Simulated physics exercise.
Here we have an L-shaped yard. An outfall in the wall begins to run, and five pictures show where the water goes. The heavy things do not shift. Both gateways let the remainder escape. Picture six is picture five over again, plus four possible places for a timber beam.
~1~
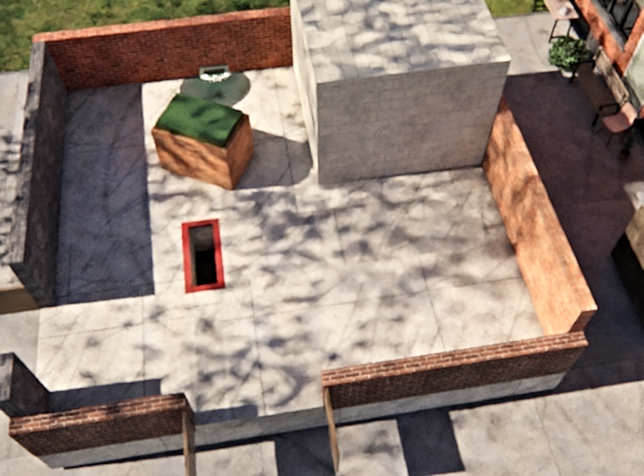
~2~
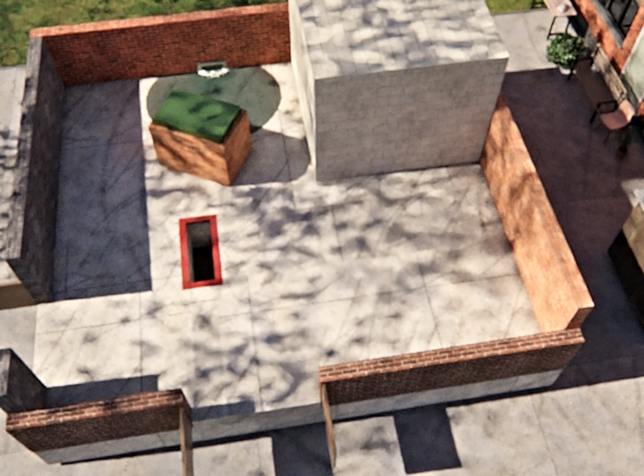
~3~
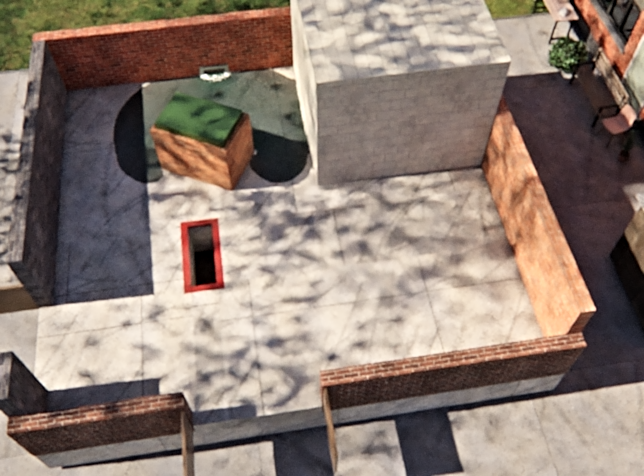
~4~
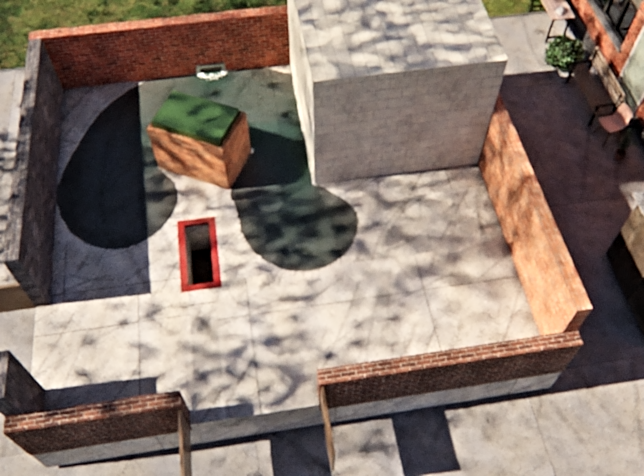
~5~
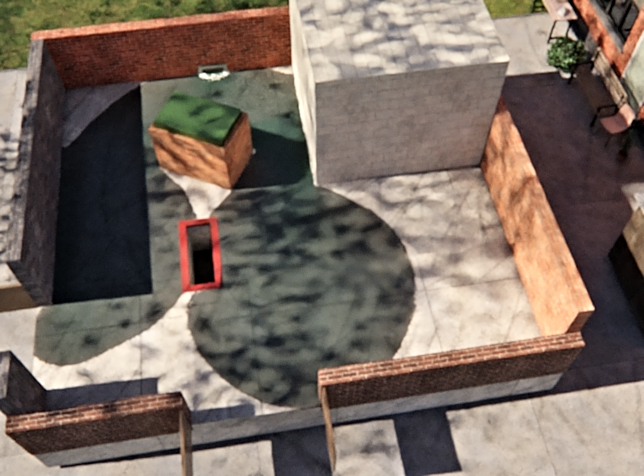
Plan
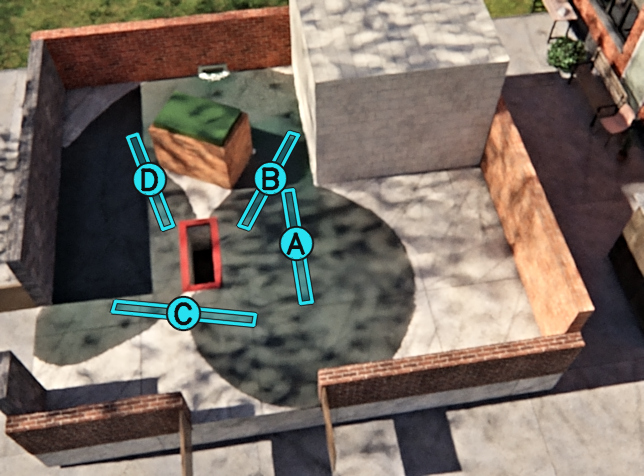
A walled, L-shaped paved yard lies in dappled sun, seen from high above, with brick walls around it and grass beyond the back. A pale block fills the back right corner, a green-topped brown box stands at back left, and a red-rimmed drain sits below it. Dark water spreads from the back wall around the box, then forward across the paving, reaching the drain, as the view shifts very slightly.
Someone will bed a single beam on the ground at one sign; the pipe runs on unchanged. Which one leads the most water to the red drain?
The answer is spot B.
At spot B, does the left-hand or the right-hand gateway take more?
More leaves on the right.
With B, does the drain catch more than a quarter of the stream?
Yes.
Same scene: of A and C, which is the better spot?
That is spot C.
On the marked copy, A from (306, 302) to (287, 190); B from (243, 227) to (293, 133); C from (114, 306) to (254, 319); D from (132, 135) to (168, 227).
If A is chosen, about 14 % of the stream runs into the red drain, about 83 % out by the gates.
If B is chosen, about 36 % of the stream runs into the red drain, about 62 % out by the gates.
If C is chosen, about 21 % of the stream runs into the red drain, about 76 % out by the gates.
If D is chosen, about 17 % of the stream runs into the red drain, about 80 % out by the gates.
